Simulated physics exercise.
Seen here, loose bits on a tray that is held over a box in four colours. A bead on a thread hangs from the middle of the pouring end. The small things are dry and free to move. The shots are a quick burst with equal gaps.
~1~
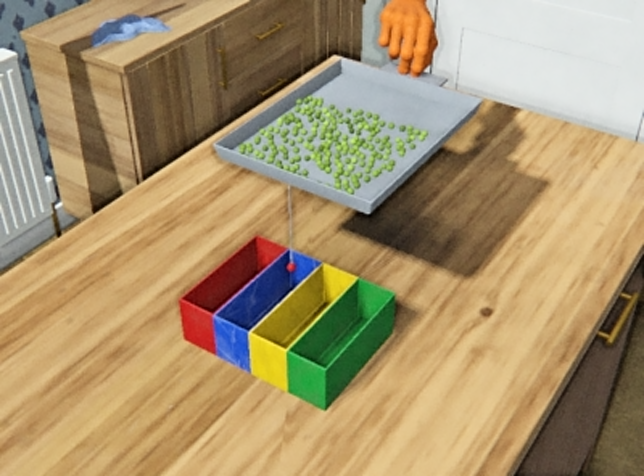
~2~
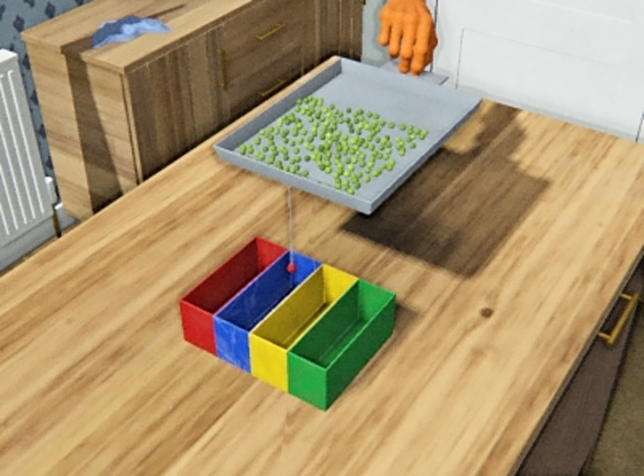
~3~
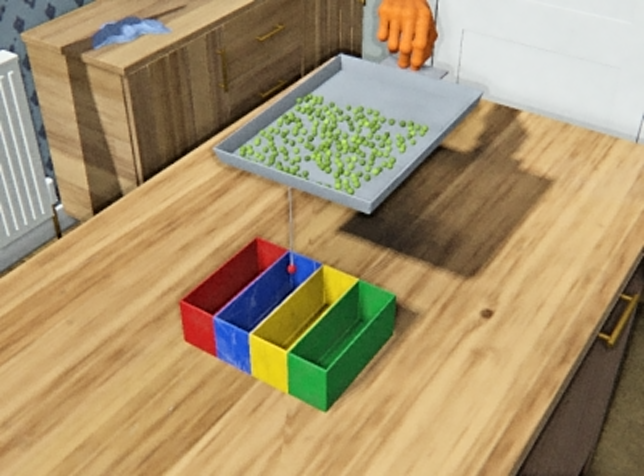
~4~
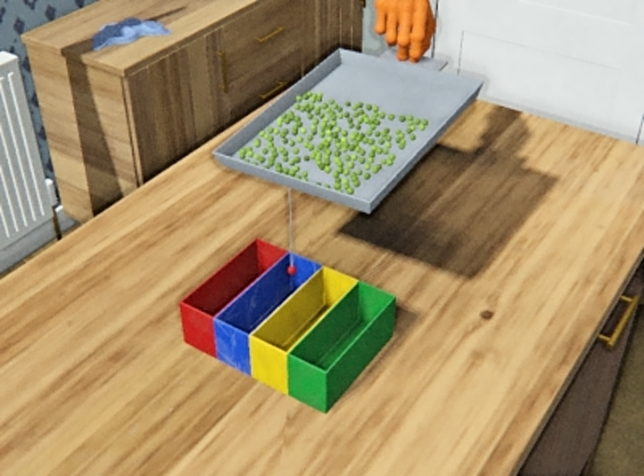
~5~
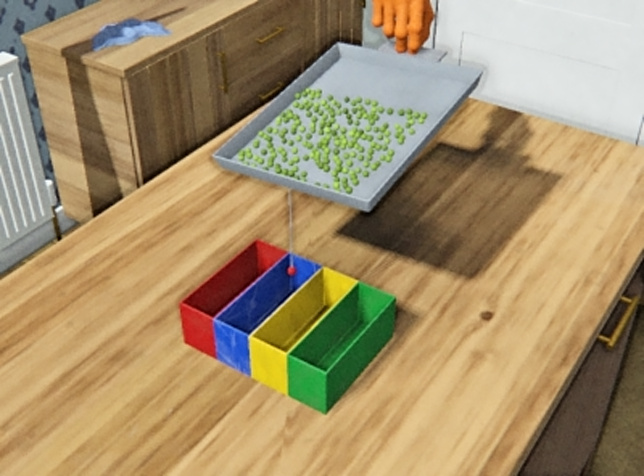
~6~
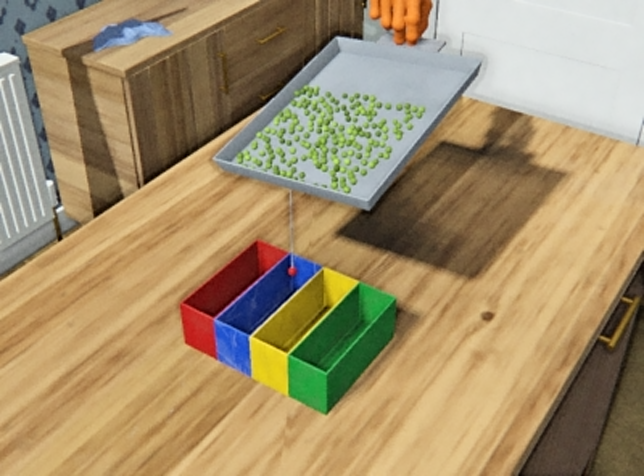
On a wooden table, an orange-gloved hand gradually tilting a grey tray of green peas above a red, blue, yellow and green box.
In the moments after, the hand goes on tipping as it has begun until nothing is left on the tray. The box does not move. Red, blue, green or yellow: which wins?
The red one ends fullest.
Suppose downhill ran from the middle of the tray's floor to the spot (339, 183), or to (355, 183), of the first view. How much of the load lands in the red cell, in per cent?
The first gives 0 %, the second 0 %.
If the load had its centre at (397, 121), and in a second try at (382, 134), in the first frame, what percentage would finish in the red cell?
About 30 and 30 per cent.
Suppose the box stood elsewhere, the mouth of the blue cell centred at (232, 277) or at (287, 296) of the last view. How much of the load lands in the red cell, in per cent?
Roughly 60 per cent, and 10 per cent.
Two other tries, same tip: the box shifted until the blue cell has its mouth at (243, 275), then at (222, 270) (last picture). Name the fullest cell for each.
At the first place the red one, at the second that blue cell.
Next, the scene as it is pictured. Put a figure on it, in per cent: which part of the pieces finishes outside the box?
About 70 per cent.
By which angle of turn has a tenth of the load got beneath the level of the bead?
At about 80°.
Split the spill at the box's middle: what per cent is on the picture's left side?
Near 100 %.
Shortly afterwards, tray tipped steeply; all but a few on the tray; only a few in the red cell; only a few falling or outside the box.
Next, tray tipped right over; a little on the tray; near a quarter in the red cell; only a few in the blue cell; near two thirds falling or outside the box.
Some moments later, tray tipped past a quarter turn; near a quarter in the red cell; only a few in the blue cell; near two thirds falling or outside the box.
In the end, tray tipped past a quarter turn; near a quarter in the red cell; only a few in the blue cell; none at all in the green cell; none at all in the yellow cell; near two thirds outside the box.
